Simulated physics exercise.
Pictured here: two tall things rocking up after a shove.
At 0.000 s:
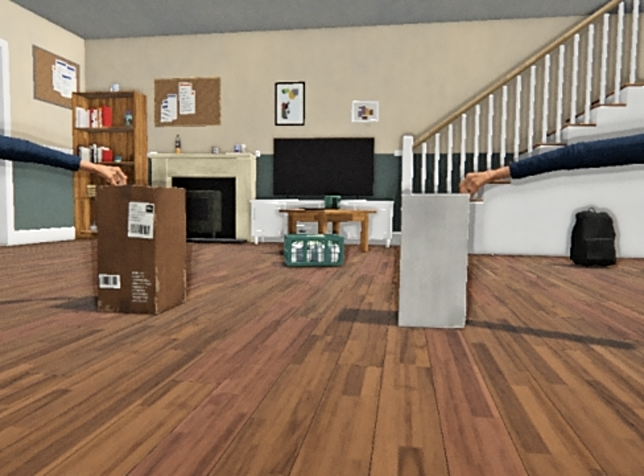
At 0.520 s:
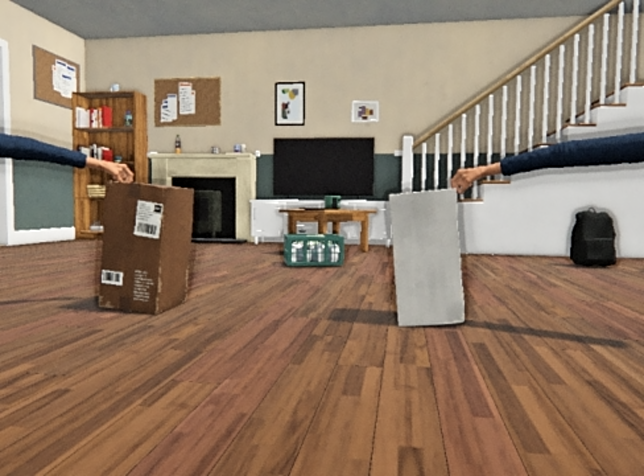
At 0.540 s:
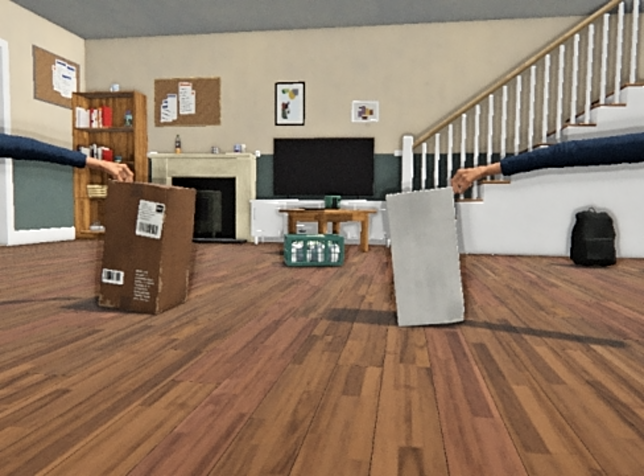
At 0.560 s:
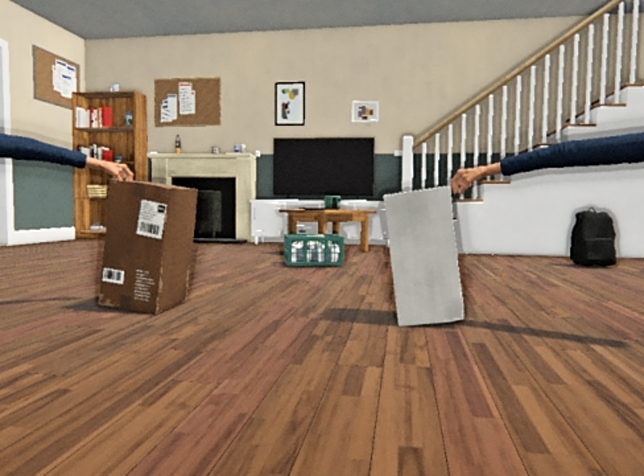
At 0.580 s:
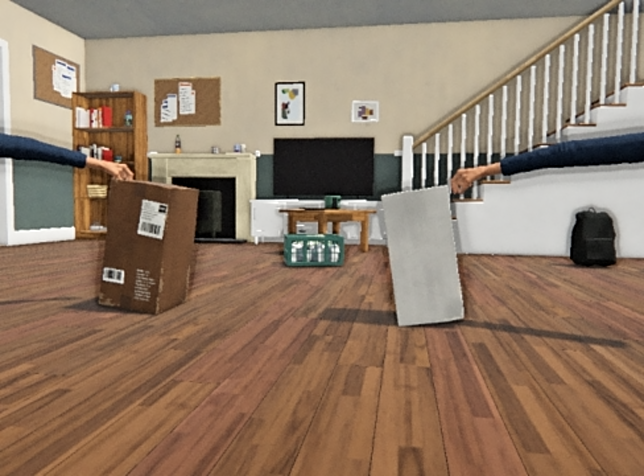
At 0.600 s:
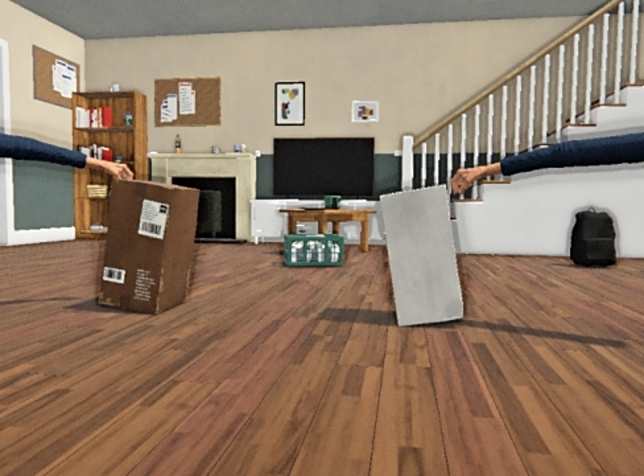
In a living room, two hands push a brown box and a white box, tilting both.
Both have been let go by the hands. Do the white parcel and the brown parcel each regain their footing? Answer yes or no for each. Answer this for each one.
White parcel: Yes; brown parcel: Yes.
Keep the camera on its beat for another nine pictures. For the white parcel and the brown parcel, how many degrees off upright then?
It would show 8° and 2°.
After 0.84 s, white parcel 4° off upright near (427, 256); brown parcel upright near (142, 246).
In the end (1.8 s), the white parcel rocks back upright, near (432, 258); the brown parcel rocks back upright, near (144, 247).
